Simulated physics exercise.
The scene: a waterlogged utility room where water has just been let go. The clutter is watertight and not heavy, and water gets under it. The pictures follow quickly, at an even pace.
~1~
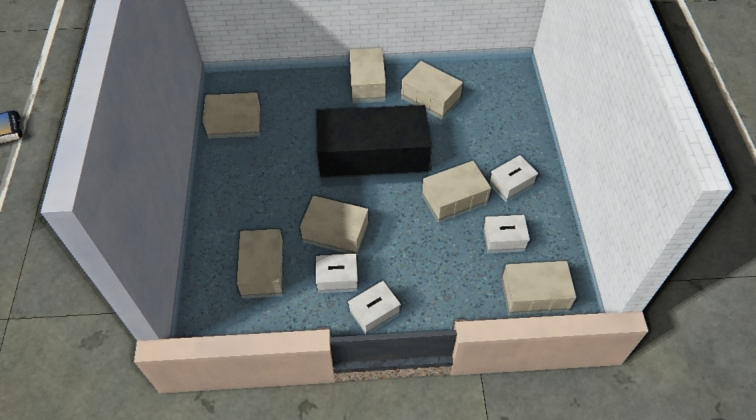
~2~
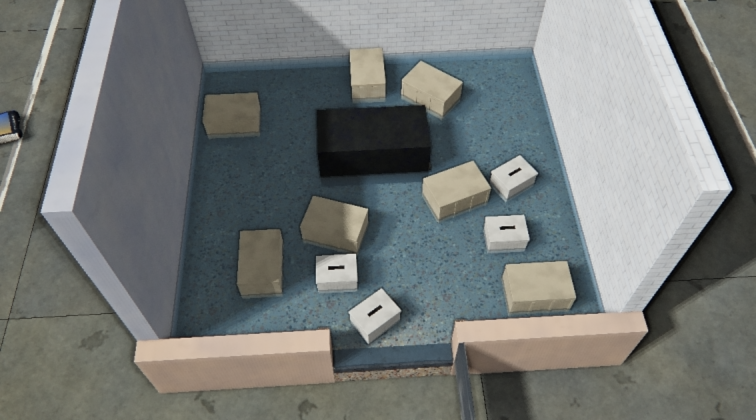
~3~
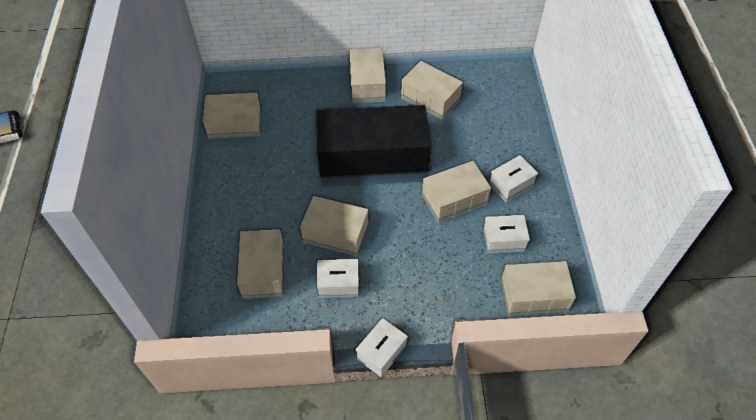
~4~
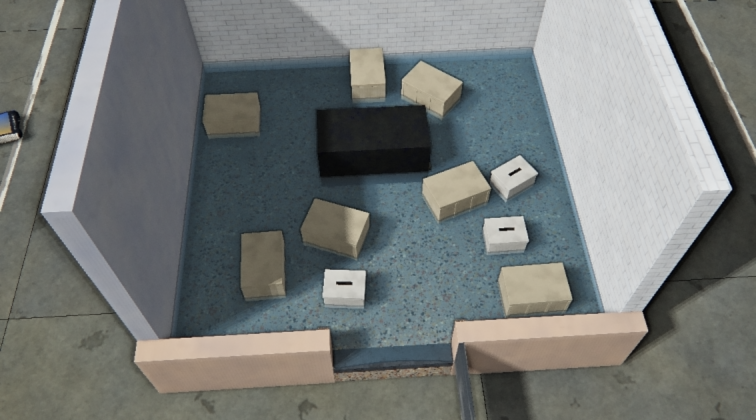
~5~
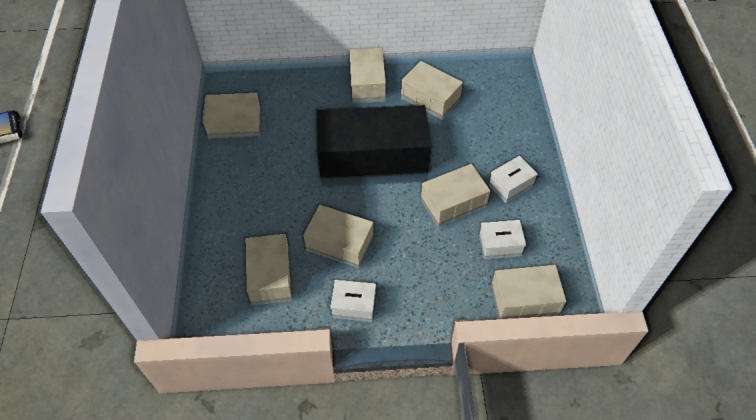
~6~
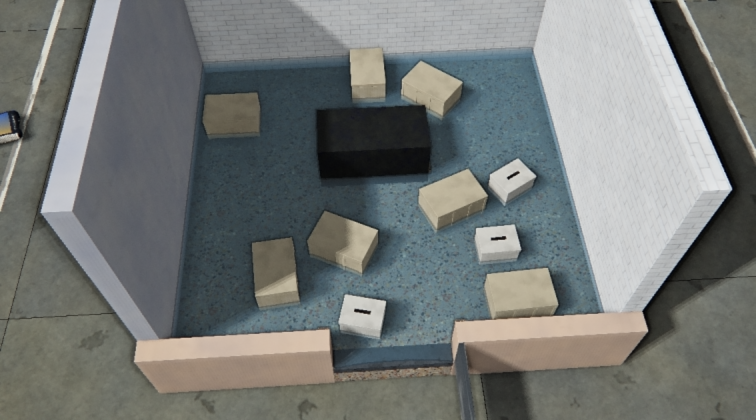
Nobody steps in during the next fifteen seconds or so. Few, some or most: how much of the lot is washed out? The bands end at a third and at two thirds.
Share: At least two thirds.
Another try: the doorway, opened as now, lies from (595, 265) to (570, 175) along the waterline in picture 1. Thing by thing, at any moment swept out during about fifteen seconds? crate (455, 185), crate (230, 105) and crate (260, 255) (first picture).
As listed: Yes, stays, no.
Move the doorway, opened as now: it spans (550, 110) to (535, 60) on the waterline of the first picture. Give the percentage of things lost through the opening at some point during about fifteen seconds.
About 50 per cent.
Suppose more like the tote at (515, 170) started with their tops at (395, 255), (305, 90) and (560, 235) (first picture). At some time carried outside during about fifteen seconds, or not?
In that order: Out, no, yes.
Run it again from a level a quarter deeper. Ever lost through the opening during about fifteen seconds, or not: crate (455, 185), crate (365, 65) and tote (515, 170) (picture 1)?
One after the other: Washed out, inside, through.
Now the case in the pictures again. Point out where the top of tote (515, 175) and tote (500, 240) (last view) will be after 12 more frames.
Close to (500, 240) and (430, 271).
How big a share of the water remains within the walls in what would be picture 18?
Near 78 in a hundred.
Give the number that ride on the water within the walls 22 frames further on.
That makes 4.
A moment on, 2 of 11 are out; 9 afloat.
Next, 5 of 11 are out; 6 afloat.
Later, 7 of 11 are out; 4 afloat.
In the end, 8 of 11 are out; 3 afloat.
